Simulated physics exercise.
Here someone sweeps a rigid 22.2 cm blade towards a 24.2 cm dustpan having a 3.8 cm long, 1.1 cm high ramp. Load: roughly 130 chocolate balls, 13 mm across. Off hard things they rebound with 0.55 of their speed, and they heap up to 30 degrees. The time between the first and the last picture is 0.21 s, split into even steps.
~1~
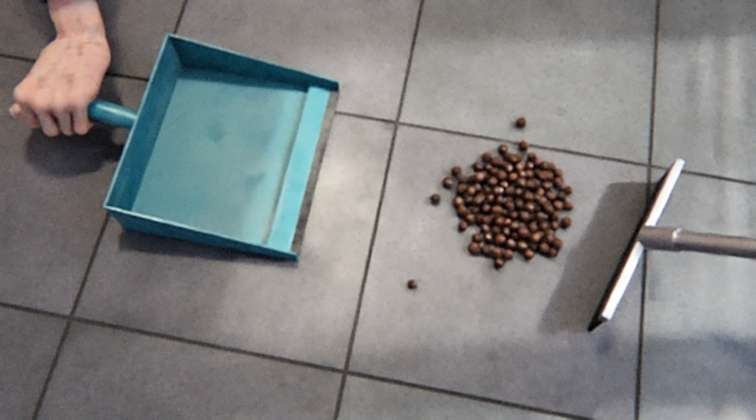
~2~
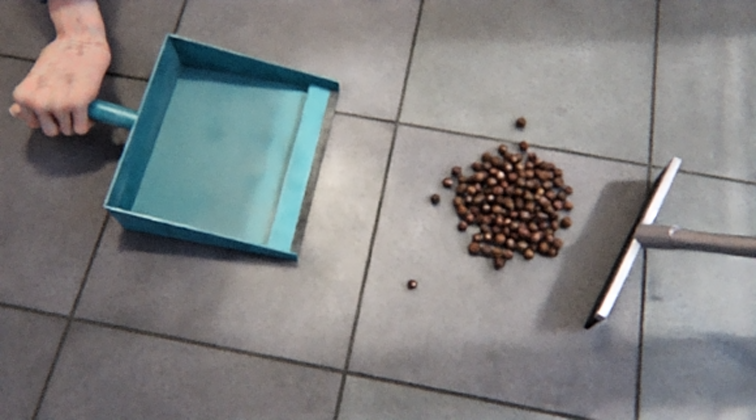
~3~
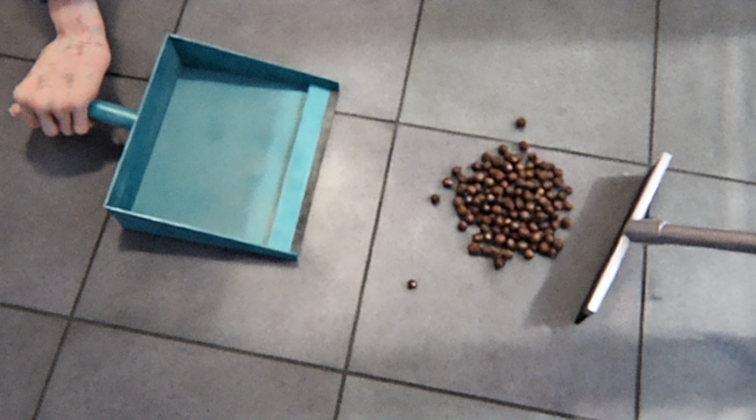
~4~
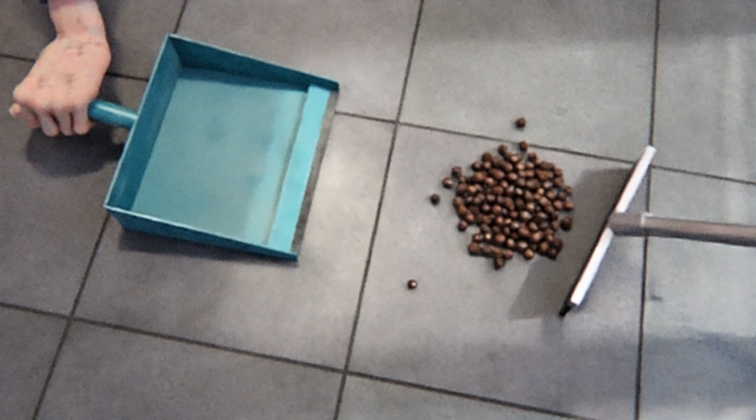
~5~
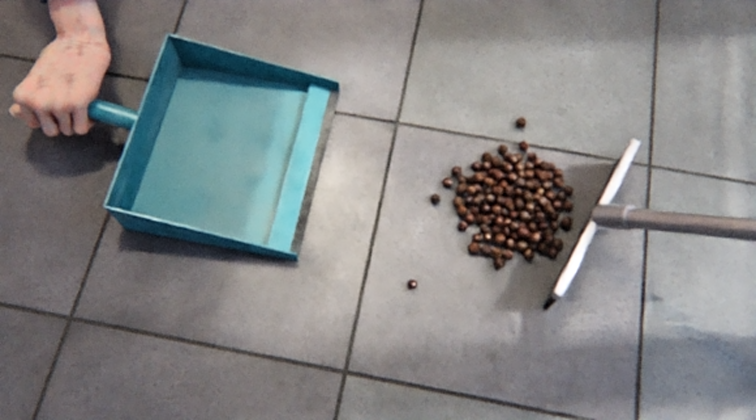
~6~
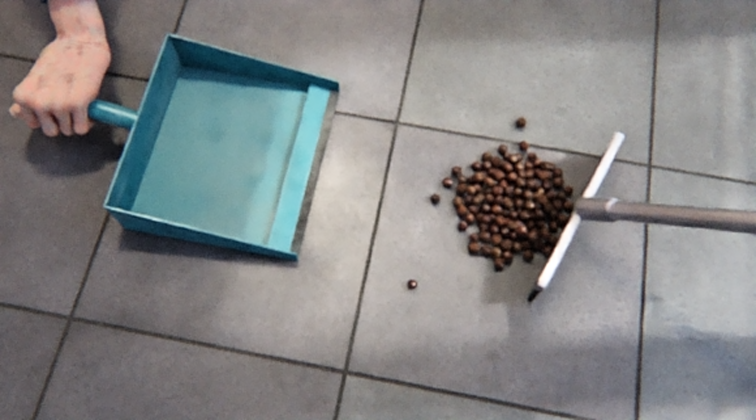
Squeegee-like blade on a pole sliding left across grey tiles into a pile of chocolate balls, while a hand holds a teal dustpan still.
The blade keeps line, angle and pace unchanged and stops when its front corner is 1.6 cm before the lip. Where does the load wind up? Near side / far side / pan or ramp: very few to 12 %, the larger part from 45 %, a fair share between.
Near side: Very few; far side: A fair share; pan: A fair share.
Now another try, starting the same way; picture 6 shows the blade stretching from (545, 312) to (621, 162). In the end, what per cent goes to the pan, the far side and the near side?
You'd see pan at 5, far at 5 and near at 5.
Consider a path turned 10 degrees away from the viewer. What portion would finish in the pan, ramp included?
My guess is some 15 percent.
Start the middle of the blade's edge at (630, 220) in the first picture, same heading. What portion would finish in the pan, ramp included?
15 %.
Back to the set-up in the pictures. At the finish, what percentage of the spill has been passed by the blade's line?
Roughly 10 per cent.
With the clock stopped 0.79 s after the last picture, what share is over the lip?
15 % so far.
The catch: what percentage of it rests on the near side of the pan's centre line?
Roughly 20 in a hundred.
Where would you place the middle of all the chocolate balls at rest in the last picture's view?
Approximately (343, 116) in the last picture.
Then, 0.29 s after the last picture, middle of the blade 19 cm from the lip; 0 % over the lip, far side 5 %, near side 0 %.
Then, 0.48 s after the last picture, middle of the blade 10 cm from the lip; 0 % over the lip, far side 20 %, near side 0 %.
Then, 0.79 s after the last picture, middle of the blade 5 cm from the lip; 15 % over the lip, far side 30 %, near side 0 %.
In the end, near side 0 %, far side 30 %, pan 15 %, in front of the lip or behind the blade 55 %.
